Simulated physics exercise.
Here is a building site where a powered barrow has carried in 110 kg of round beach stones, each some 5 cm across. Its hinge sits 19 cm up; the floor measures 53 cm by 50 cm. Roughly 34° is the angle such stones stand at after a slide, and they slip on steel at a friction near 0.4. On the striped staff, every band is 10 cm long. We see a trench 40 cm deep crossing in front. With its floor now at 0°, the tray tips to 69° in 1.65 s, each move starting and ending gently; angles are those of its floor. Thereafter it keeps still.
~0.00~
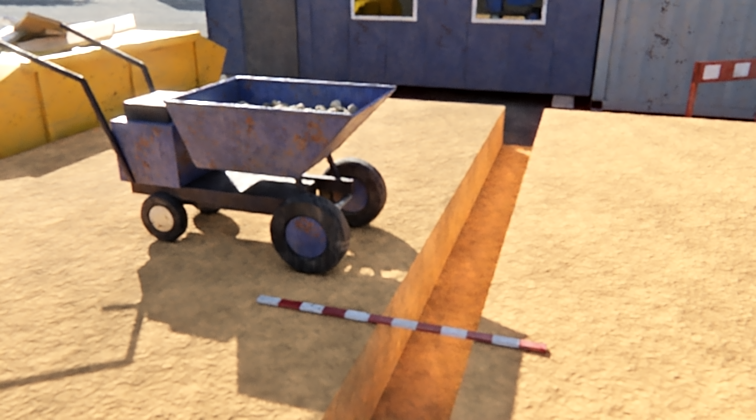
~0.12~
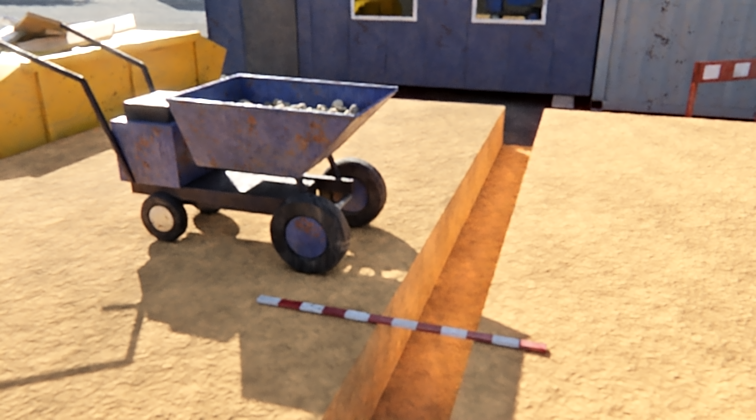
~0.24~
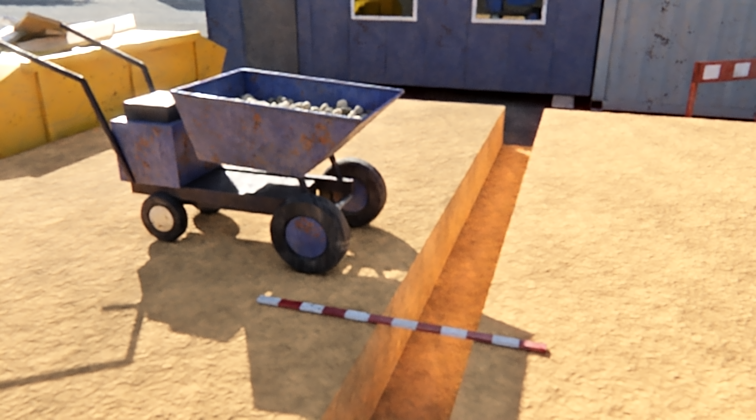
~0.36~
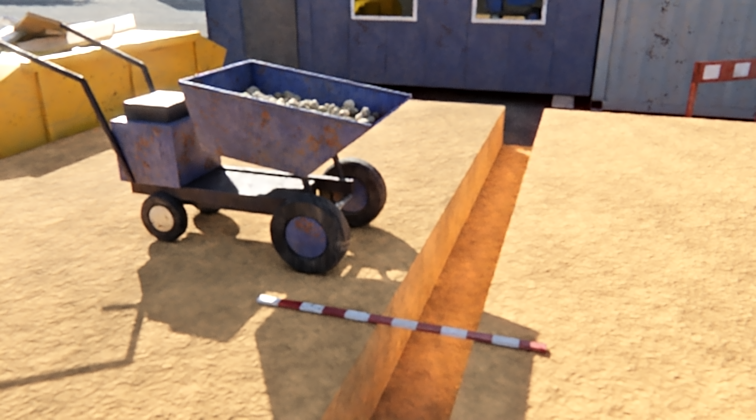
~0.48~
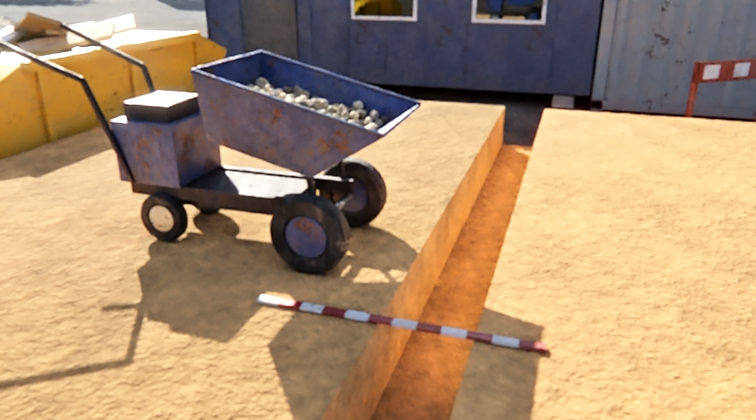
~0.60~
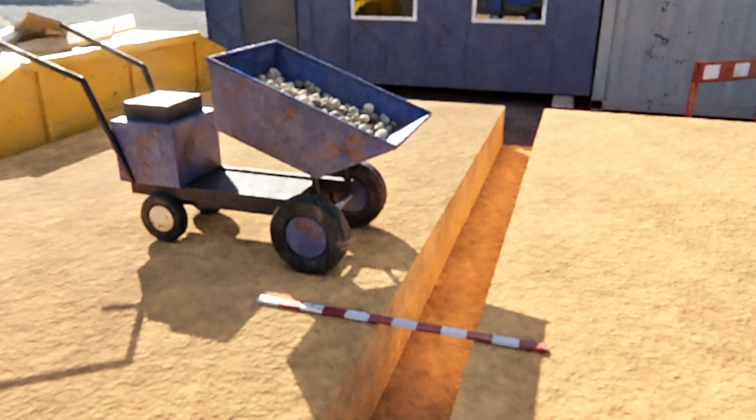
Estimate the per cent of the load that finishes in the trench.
Roughly 56 percent.
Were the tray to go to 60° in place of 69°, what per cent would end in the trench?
Roughly 65% would end there.
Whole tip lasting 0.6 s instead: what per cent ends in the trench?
It would be near 35 percent.
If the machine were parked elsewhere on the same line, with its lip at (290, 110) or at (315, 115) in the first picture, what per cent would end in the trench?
First place: Near 100%; second place: Near 100%.
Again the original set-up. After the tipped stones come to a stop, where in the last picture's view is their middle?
At about pixel (486, 321) in the last view.
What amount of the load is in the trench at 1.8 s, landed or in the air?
Around 30 per cent of it.
After 1.2 s the floor is at 58°; 100 % in the tray; the foremost stones are at (448, 207).
After 1.8 s the floor is at 69°; 41 % in the tray, 31 % in the trench, 28 % past the trench; the foremost stones are at (601, 281).
After 2.1 s the floor is at 69°; 11 % in the tray, 45 % in the trench, 44 % past the trench; the foremost stones are at (694, 312).
After 4.1 s the floor is at 69°; 0 % in the tray, 56 % in the trench, 44 % past the trench; the foremost stones are at (750, 331).
